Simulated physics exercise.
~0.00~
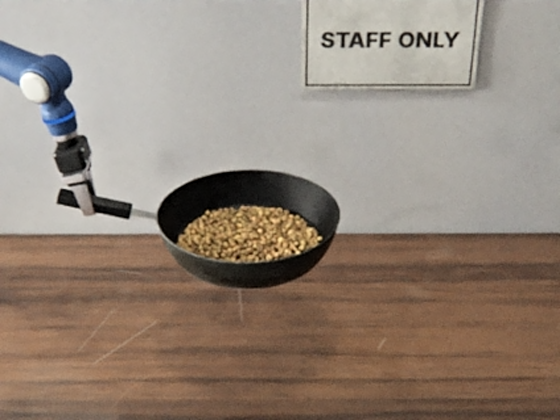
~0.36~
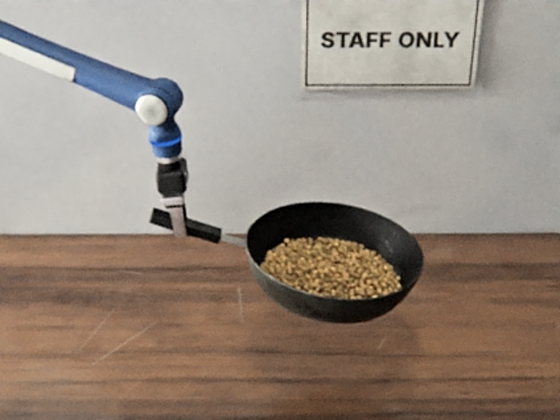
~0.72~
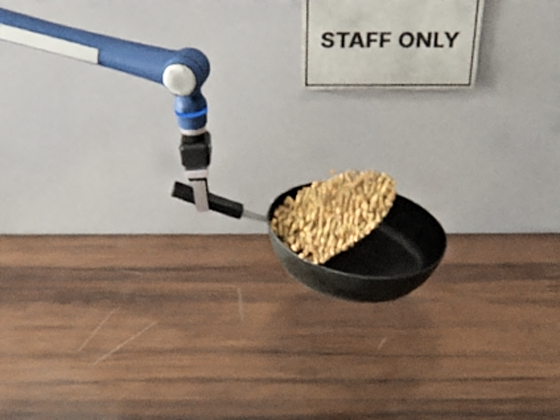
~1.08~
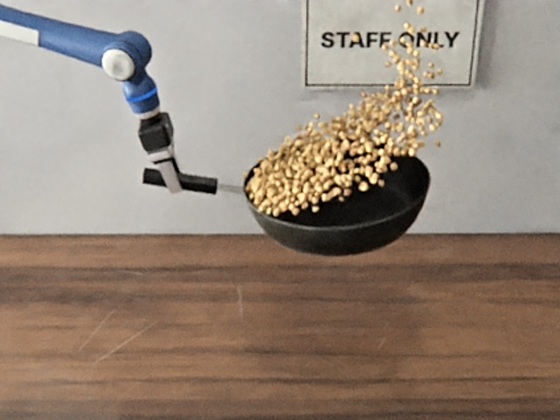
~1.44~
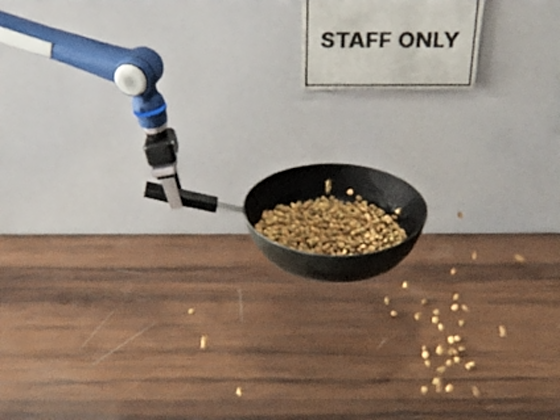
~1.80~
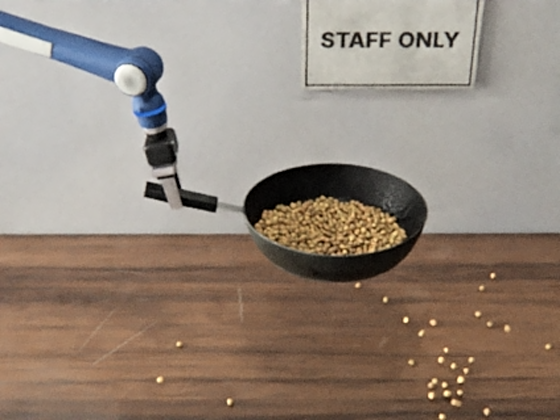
A robot arm tosses chickpeas in a black frying pan, spilling some onto the table.
